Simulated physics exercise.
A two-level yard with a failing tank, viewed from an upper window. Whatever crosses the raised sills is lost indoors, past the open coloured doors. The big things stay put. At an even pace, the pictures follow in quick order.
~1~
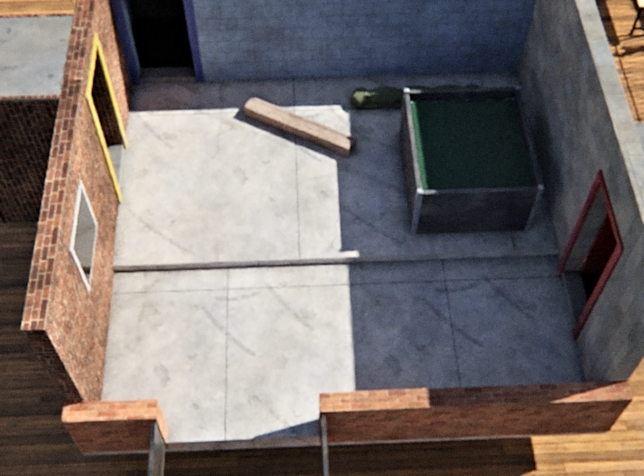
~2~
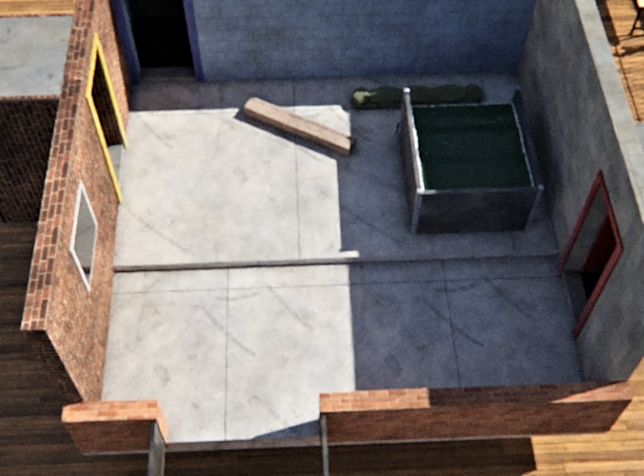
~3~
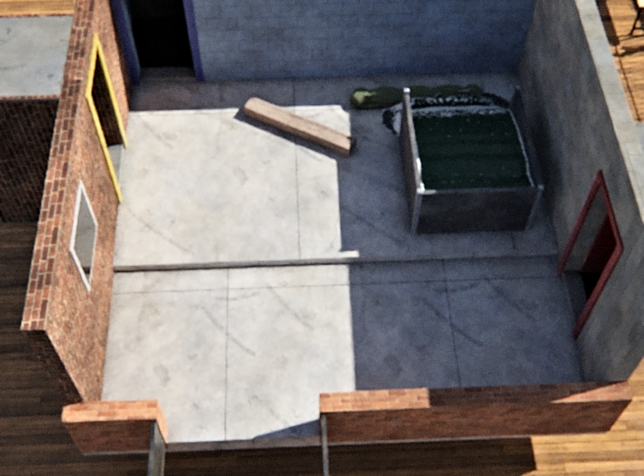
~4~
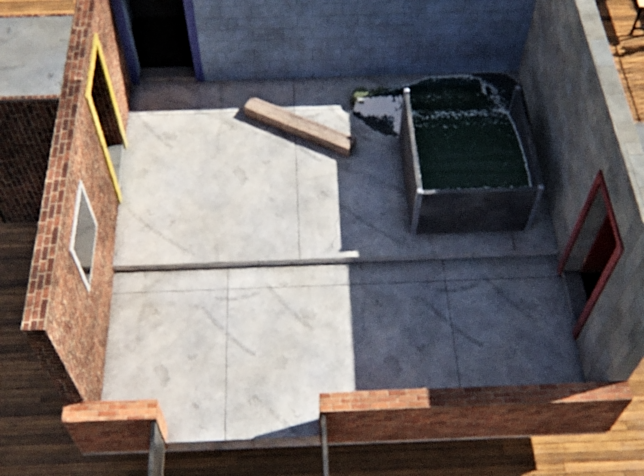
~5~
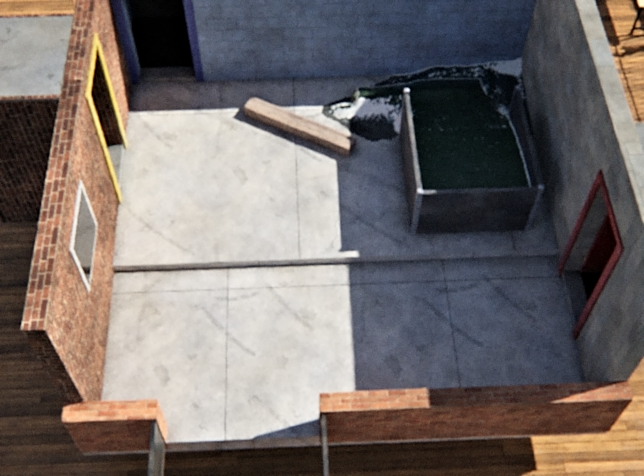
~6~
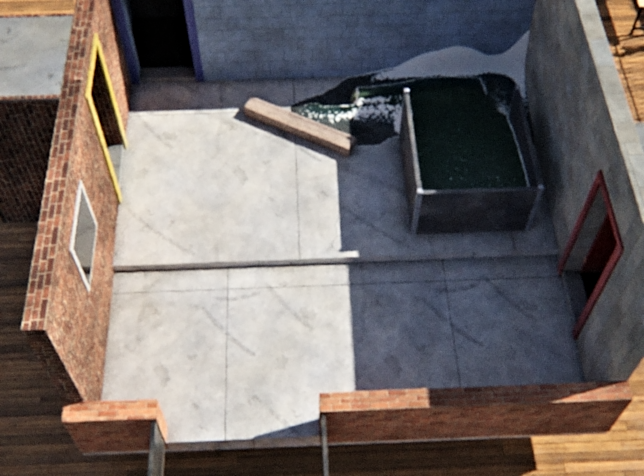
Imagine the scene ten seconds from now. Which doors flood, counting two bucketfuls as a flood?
The yellow door ends up at or below the line; the red door ends up at or below the line; the blue door ends up above the line.
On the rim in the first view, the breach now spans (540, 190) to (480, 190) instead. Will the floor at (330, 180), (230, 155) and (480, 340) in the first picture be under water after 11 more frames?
In turn: Untouched, untouched, swamped.
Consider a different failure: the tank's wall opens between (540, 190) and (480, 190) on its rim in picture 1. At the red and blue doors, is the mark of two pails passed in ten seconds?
In brief, the red door exceeds the mark and the blue door remains below.
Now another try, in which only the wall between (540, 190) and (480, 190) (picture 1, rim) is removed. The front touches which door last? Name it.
My answer: The door marked blue.
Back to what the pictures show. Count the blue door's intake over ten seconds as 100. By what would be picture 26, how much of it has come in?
My guess is about 20 %.
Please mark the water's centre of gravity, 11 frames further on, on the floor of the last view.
Near pixel (417, 129).
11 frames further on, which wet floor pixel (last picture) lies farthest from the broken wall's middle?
Somewhere about (132, 88).
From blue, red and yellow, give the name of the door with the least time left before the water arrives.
Answer: The blue one.
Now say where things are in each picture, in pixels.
Still water in the open tank at (470, 142), in the first picture.
The front is at (398, 131), out from the gap on the open tank's far side, in the second picture.
The front is at (388, 111), out from the gap on the open tank's far side, in the third picture.
The front is at (357, 112), out from the gap on the open tank's far side, in the fourth picture.
Water pours out on the open tank's far side and has run to (330, 107), in the fifth picture.
The front is at (299, 108), out from the gap on the open tank's far side, in the sixth picture.
A moment on, water covers 15 % of the floor; the yellow door not reached, the red door not reached, the blue door not reached.
Next, water covers 30 % of the floor; the yellow door not reached, the red door wet at the sill, nothing in, the blue door wet at the sill, nothing in.
Then, water covers 50 % of the floor; the yellow door wet at the sill, nothing in, the red door wet at the sill, nothing in, the blue door under two buckets in.
Later, water covers 80 % of the floor; the yellow door under two buckets in, the red door wet at the sill, nothing in, the blue door over two buckets in.
In the end, water covers 85 % of the floor; the yellow door under two buckets in, the red door wet at the sill, nothing in, the blue door over two buckets in.
